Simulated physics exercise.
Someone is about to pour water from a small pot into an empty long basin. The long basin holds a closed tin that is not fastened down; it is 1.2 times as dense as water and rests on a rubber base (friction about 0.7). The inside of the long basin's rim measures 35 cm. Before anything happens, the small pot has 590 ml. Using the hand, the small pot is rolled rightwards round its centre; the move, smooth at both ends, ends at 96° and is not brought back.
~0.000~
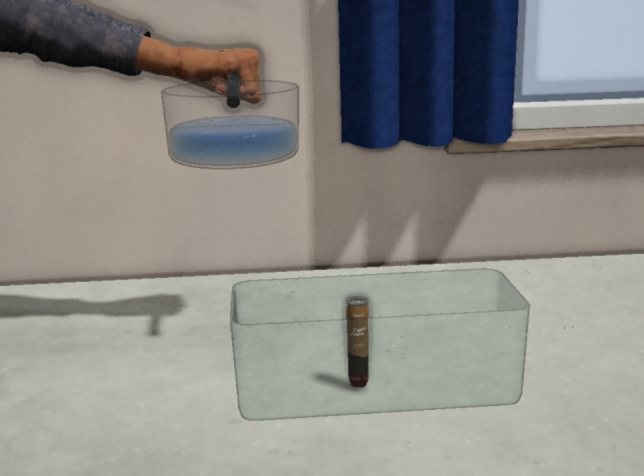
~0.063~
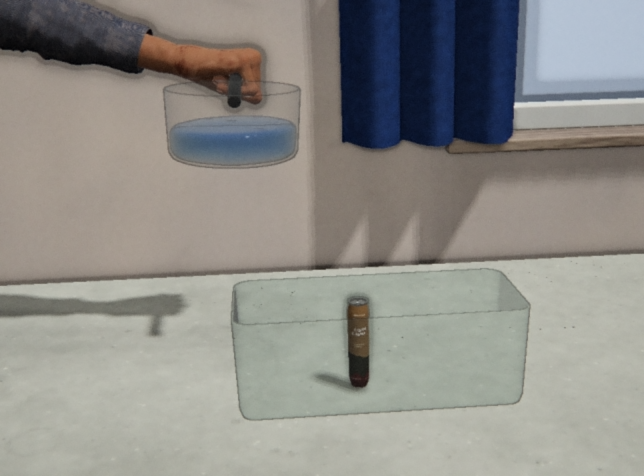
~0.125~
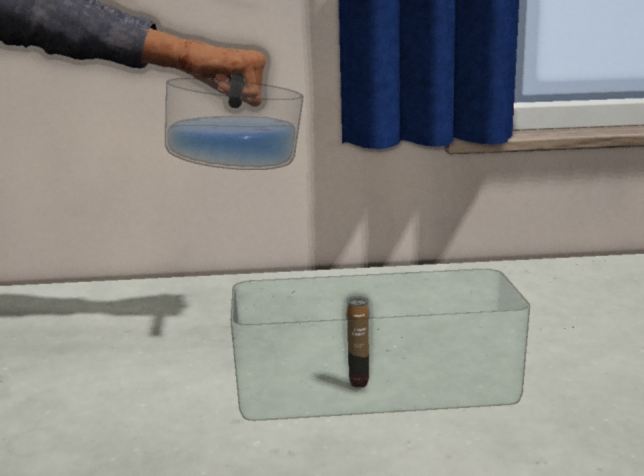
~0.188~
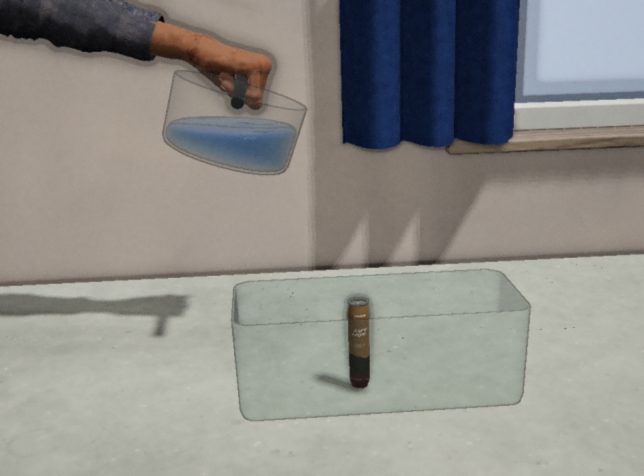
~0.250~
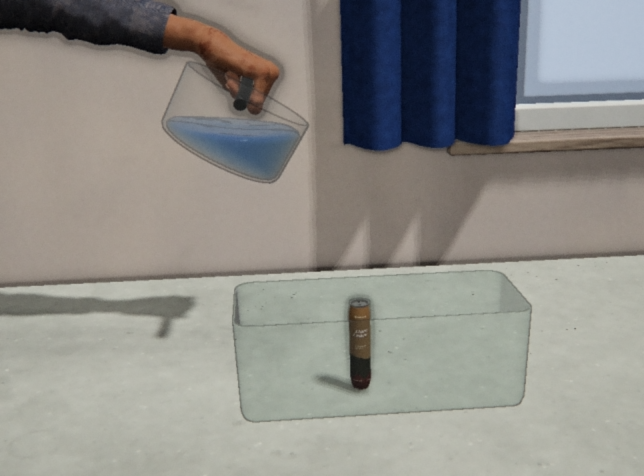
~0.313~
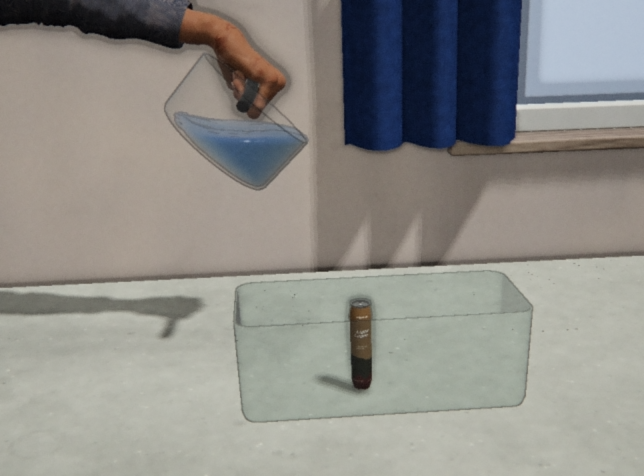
In this clip, a hand holds a clear pot of blue water above a long, transparent basin with a small brown cylinder standing inside, then tilts the pot steadily to the right while the basin and cylinder stay still.
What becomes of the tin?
The tin is knocked over.
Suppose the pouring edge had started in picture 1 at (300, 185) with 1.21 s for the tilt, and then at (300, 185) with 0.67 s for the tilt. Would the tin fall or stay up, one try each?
Try 1: Still standing; try 2: Still standing.
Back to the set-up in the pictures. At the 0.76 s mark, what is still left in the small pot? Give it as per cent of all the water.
Near 14 percent, more or less.
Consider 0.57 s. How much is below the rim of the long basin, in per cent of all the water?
At that time the basin holds about 10 per cent of the liquid.
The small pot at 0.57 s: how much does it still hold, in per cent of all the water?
I reckon about 36 in a hundred is still held.
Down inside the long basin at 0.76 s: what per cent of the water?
Some 70 percent of the total.
Then, 0.57 s in, the tilt is 91° and 35 per cent is still to pour; the tin stands where it began.
Then, 0.76 s in, the tilt is 96° and 14 per cent is still to pour; the tin stands where it began.
Then, 0.96 s in, the tilt is 96° and 4 per cent is still to pour; the tin leans 8°.
Then, 1.17 s in, the tilt is 96° and 1 per cent is still to pour; the tin leans 34°.
Finally, the tin lies on its side.
